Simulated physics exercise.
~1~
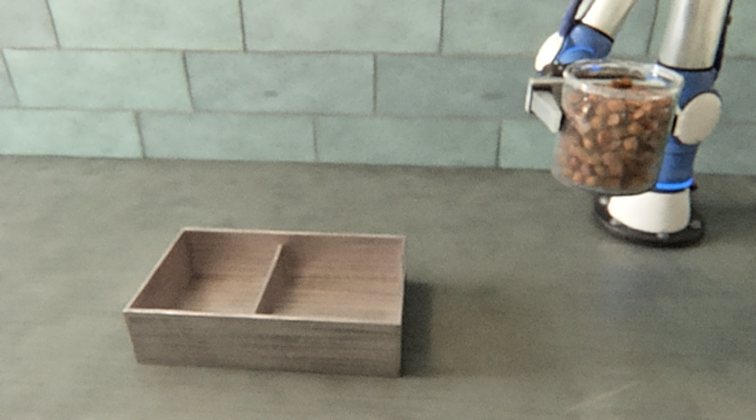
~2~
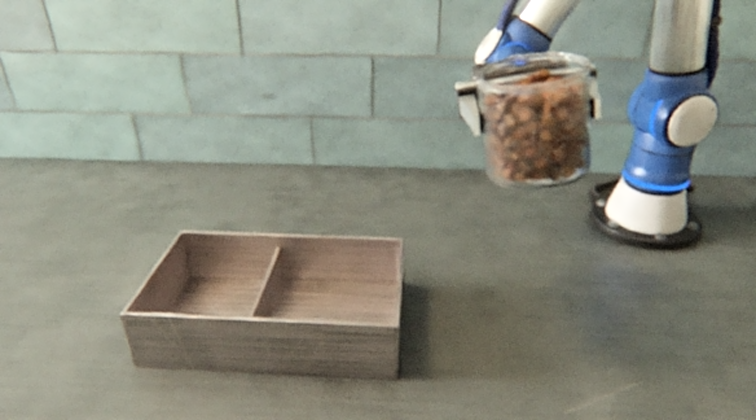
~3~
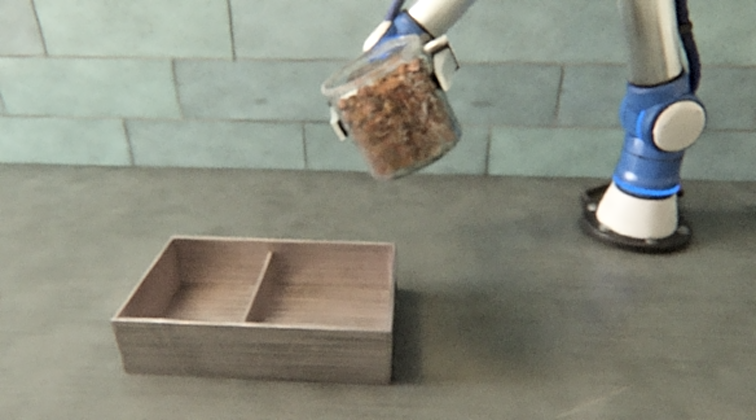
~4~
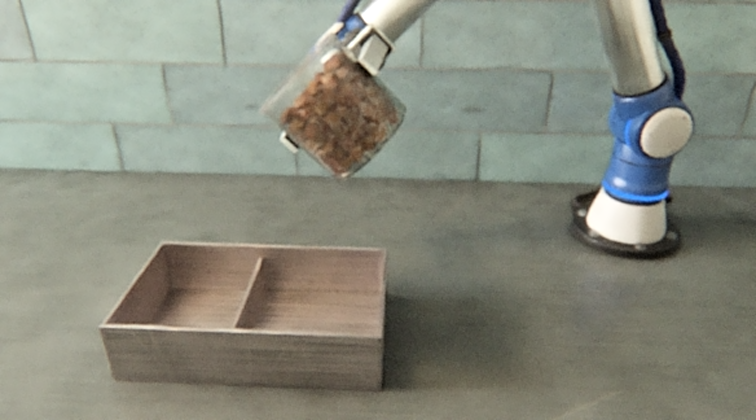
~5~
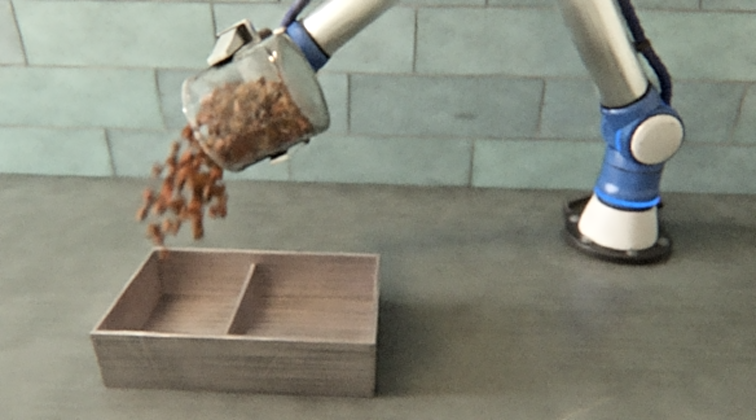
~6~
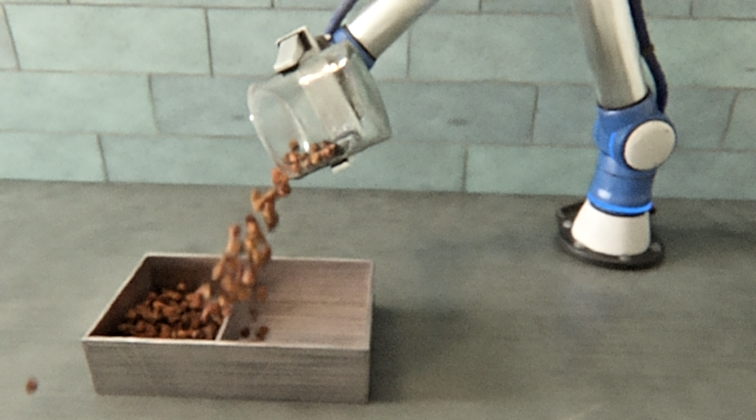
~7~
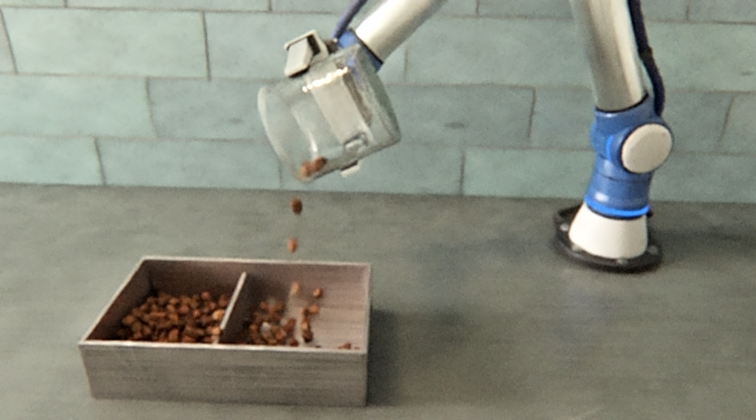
A robot arm in white, silver and blue holds a clear container full of reddish-brown pellets over a dark grey counter, seen from the front and slightly above, with pale green tiles behind. A greyish-brown wooden box with two compartments sits on the left. The arm carries the container leftward, tipping it steadily as it goes. Pellets spill out in a loose clump, then stream into the left compartment, with one stray piece off to the left. As the container shifts slightly right, more drop into the right compartment. Finally, the last few pellets fall from the nearly empty container, leaving the left side fuller.
